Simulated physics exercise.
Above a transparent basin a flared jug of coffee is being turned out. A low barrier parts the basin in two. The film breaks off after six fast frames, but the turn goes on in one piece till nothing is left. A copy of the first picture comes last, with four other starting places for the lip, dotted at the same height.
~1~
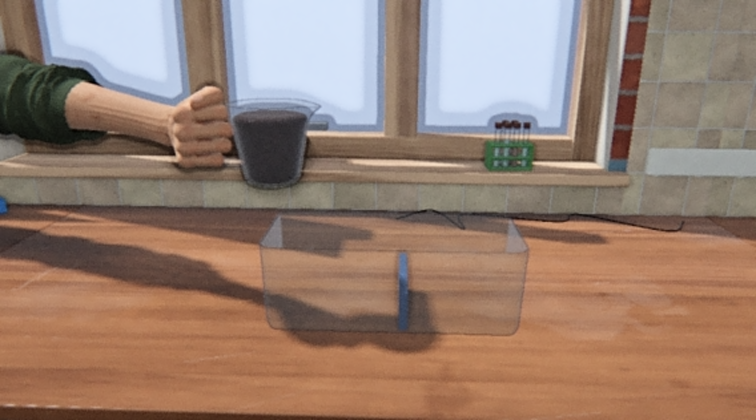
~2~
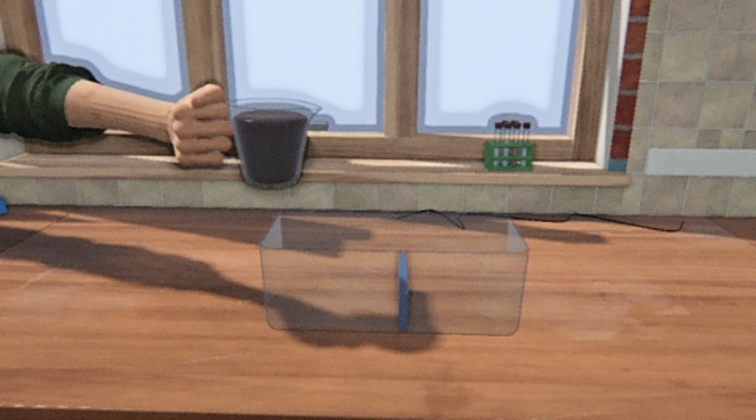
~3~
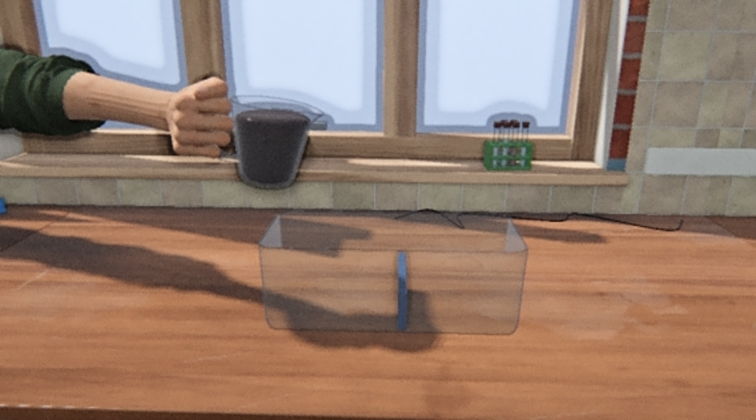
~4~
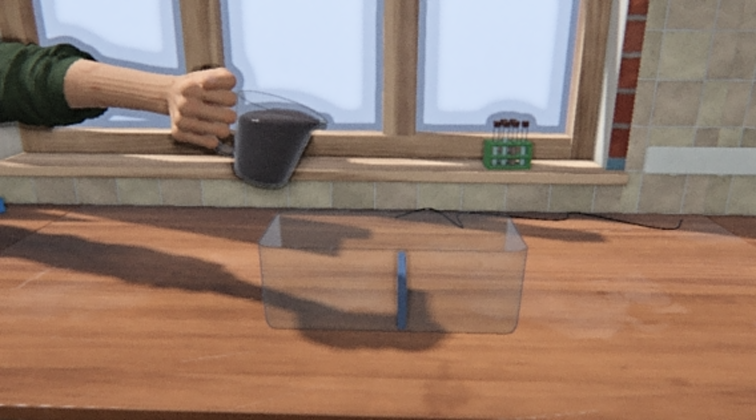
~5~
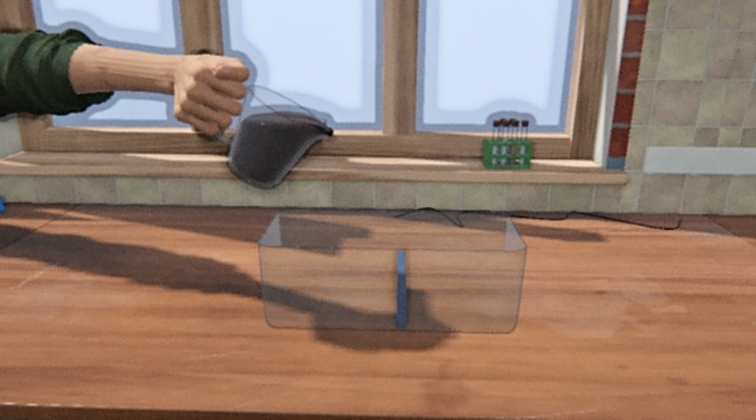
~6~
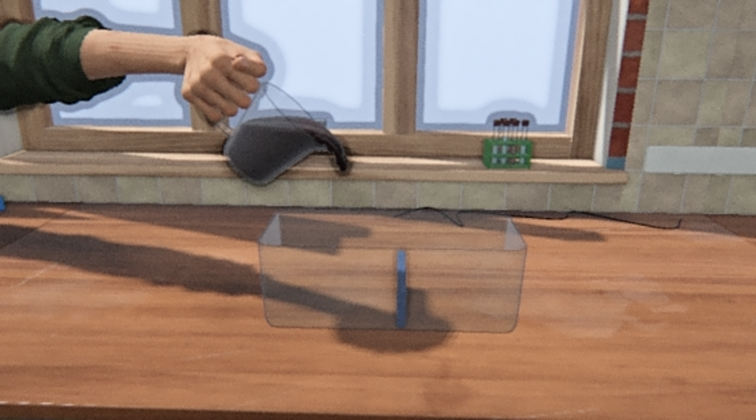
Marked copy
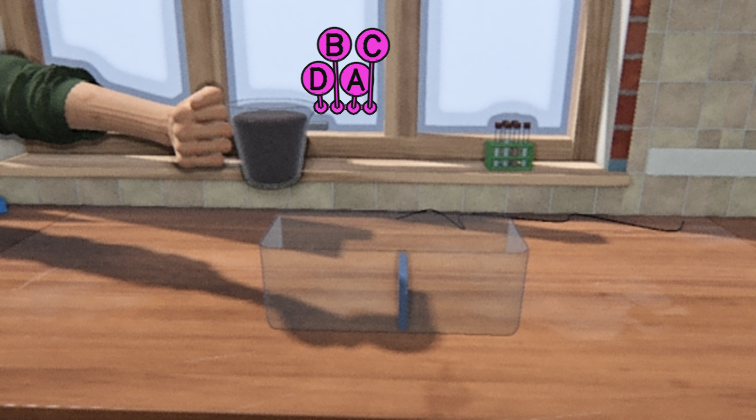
On a wooden counter by a window, a hand in a green sleeve holds a flared jug of dark liquid upright above a clear basin with a low blue divider. The hand tilts the jug slowly, then more steeply to the right, until the liquid slides over the lip and begins to pour downward.
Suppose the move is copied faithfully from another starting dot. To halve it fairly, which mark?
Dot C does it best.
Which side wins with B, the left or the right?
The left side.
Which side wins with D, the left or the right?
The left one.
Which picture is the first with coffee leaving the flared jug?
Picture 5.
On the marked copy, A at (353, 107); B at (337, 107); C at (369, 107); D at (320, 106).
With A, about 78 % ends left of the wall and 20 % right of it.
With B, about 93 % ends left of the wall and 4 % right of it.
With C, about 52 % ends left of the wall and 47 % right of it.
With D, about 95 % ends left of the wall and 3 % right of it.
